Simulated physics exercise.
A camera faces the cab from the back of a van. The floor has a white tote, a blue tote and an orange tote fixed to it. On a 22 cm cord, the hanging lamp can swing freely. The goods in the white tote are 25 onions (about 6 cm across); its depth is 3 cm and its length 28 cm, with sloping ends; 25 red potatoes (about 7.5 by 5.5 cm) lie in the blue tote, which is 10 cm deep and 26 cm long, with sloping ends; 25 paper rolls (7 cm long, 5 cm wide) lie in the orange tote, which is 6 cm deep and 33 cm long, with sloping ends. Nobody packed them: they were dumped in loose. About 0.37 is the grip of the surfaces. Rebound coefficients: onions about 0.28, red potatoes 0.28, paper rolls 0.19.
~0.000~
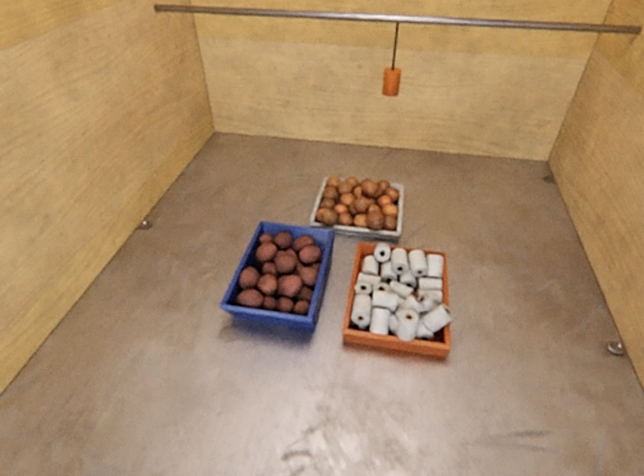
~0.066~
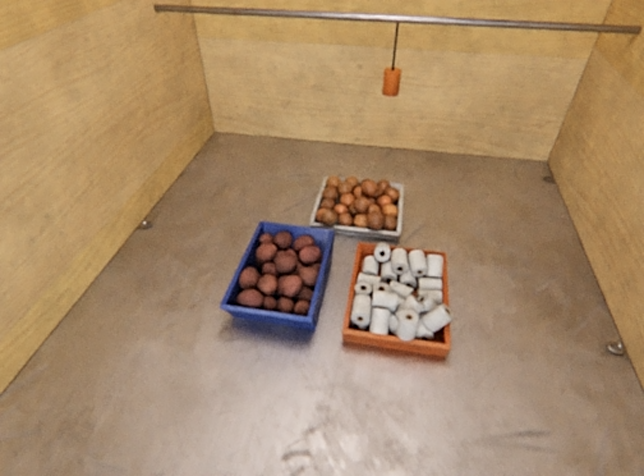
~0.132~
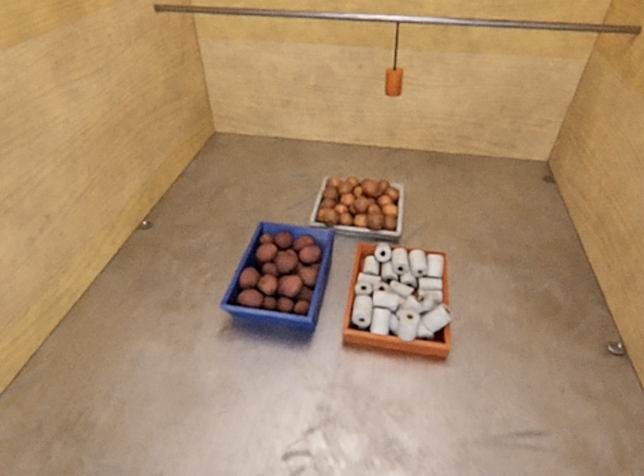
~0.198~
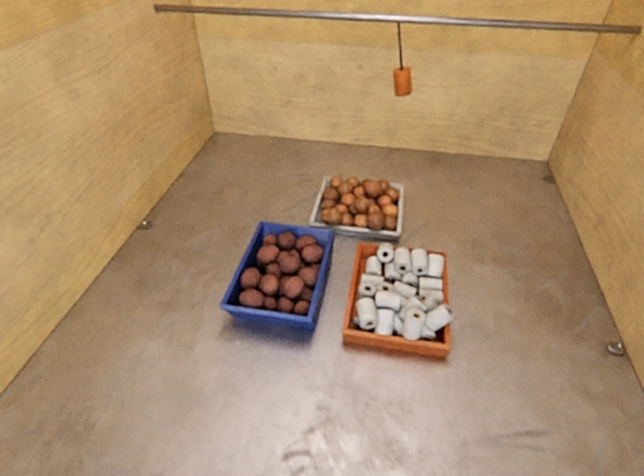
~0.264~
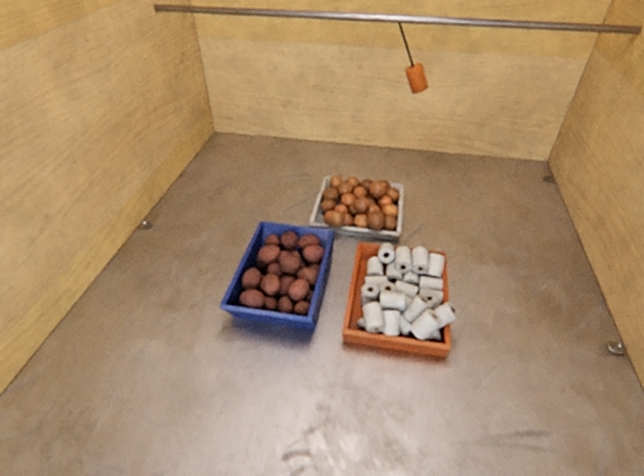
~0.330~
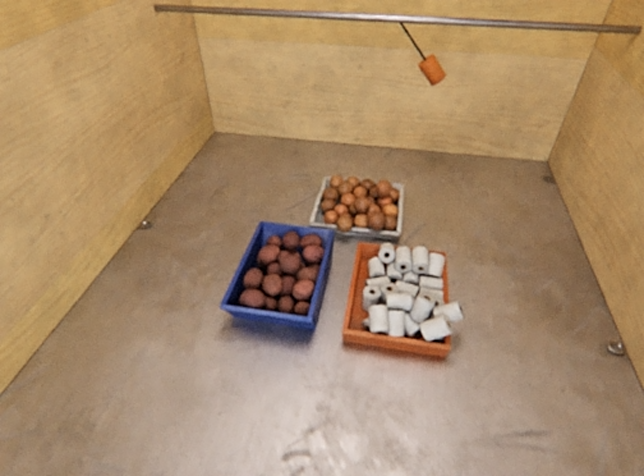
Three totes of onions, red potatoes and white paper rolls sat on the van floor while the hanging orange lamp swung out to the right, and the loose rolls shifted rightward in their orange tote.
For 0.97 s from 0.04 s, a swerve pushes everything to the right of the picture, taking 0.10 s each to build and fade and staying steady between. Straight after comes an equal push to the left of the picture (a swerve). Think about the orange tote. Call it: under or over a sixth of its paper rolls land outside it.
Over.
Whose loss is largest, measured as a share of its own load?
Answer: The orange tote.
After 0.69 s, white tote 22 in, 3 out, blue tote 25 in, 0 out and orange tote 22 in, 3 out.
After 1.14 s, white tote 22 in, 3 out, blue tote 25 in, 0 out and orange tote 22 in, 3 out.
After 1.77 s, white tote 21 in, 4 out, blue tote 25 in, 0 out and orange tote 17 in, 8 out.
When it is over (at 2.58 s), white tote 21 in, 4 out, blue tote 25 in, 0 out and orange tote 17 in, 8 out. Asked share, 8 of 25, 32 per cent.
